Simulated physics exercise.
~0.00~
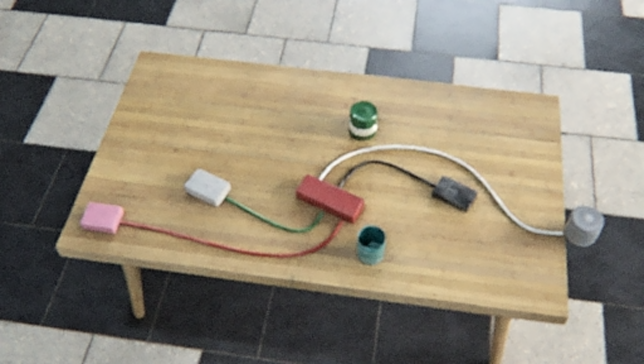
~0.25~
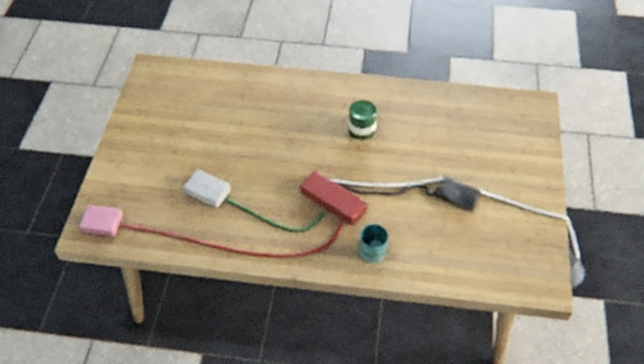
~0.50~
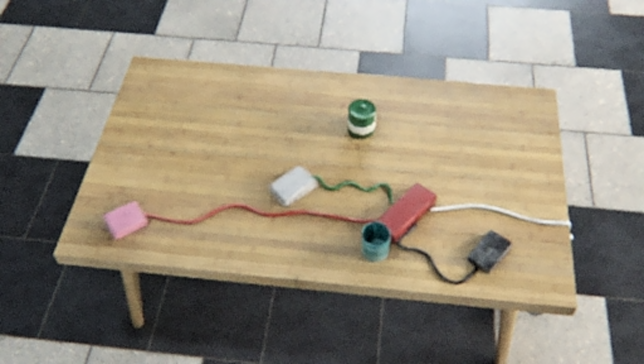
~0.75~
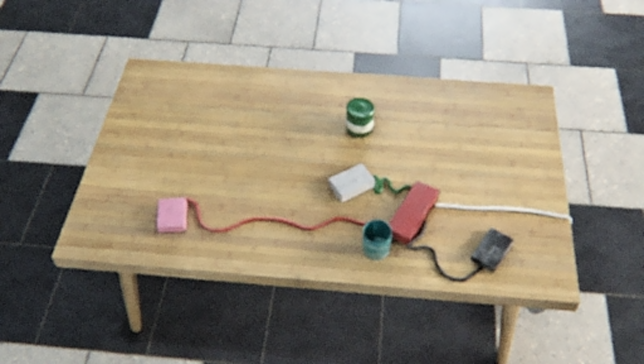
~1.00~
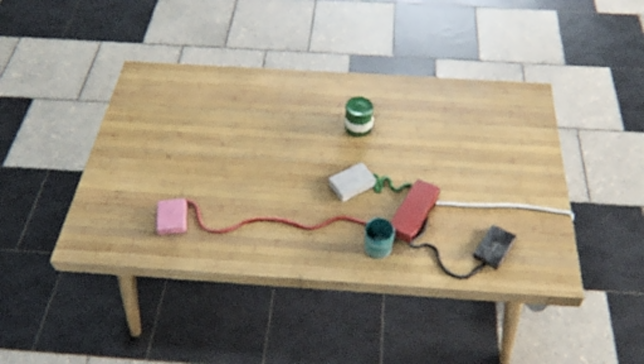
A grey cylindrical device slips off the right edge of a wooden table, its white cable pulling the red power strip rightward and dragging the white, black and pink devices along, until they settle, still tethered, while the green tin and teal cup stay put.
